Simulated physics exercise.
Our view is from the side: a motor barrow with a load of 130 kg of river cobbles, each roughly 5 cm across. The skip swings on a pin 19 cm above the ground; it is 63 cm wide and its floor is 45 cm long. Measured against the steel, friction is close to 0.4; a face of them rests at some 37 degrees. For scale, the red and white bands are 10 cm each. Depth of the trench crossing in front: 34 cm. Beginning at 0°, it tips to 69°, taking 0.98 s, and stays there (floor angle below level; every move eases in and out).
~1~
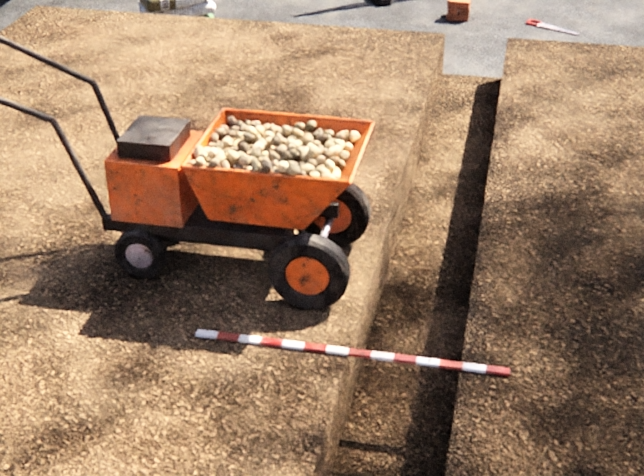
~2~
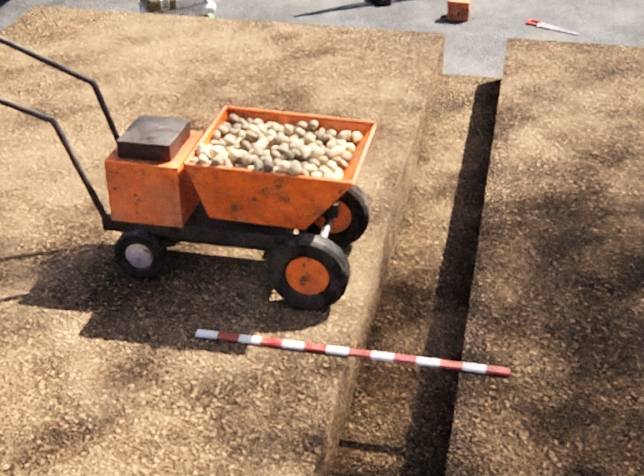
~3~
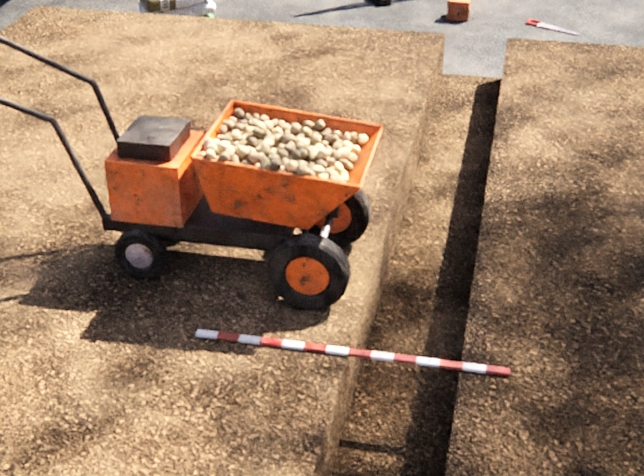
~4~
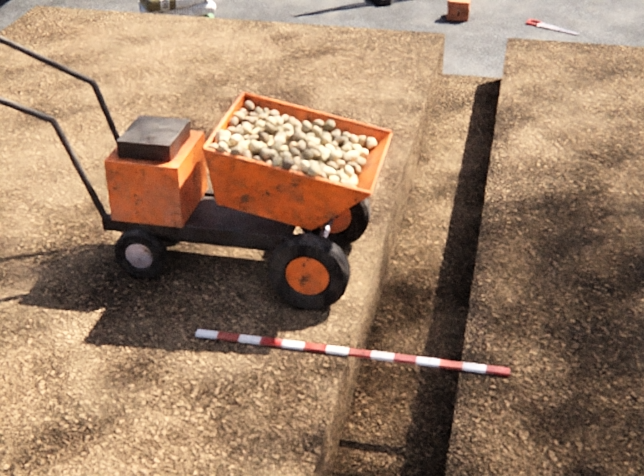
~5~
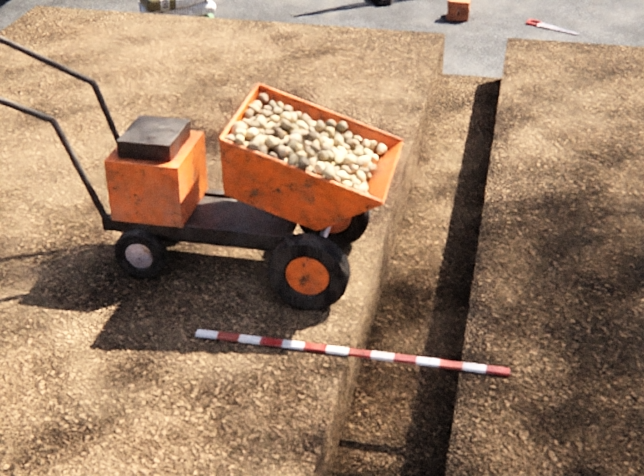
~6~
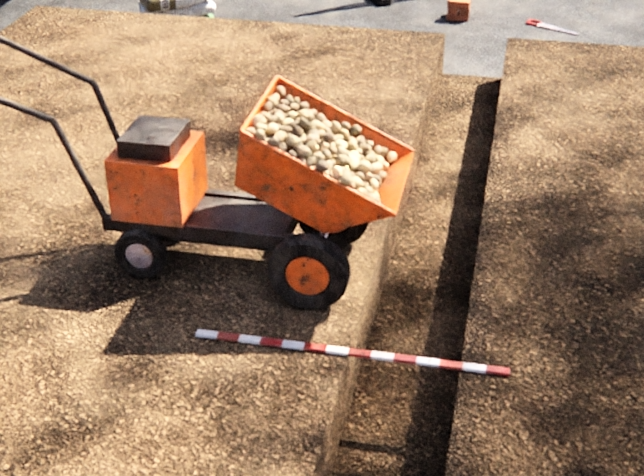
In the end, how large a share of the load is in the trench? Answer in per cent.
A share of roughly 63 %.
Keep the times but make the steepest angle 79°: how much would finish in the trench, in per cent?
About 65%.
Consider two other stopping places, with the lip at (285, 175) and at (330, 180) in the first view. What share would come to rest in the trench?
Around 100% for the first place and 80% for the second.
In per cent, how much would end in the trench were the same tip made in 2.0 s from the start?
75 %.
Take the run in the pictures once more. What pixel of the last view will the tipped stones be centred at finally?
Around (454, 327).
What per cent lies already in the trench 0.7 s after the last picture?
15 per cent or so by then.
Then, 0.3 s after the last picture the floor is at 59°, 99 % in the skip, 1 % in the trench; the foremost stones are at (428, 234).
Then, 0.7 s after the last picture the floor is at 69°, 65 % in the skip, 17 % in the trench, 17 % past the trench; the foremost stones are at (516, 305).
Then, 1.0 s after the last picture the floor is at 69°, 31 % in the skip, 32 % in the trench, 37 % past the trench; the foremost stones are at (626, 306).
Then, 3.0 s after the last picture the floor is at 69°, 0 % in the skip, 63 % in the trench, 37 % past the trench; the foremost stones are past the picture's edge.
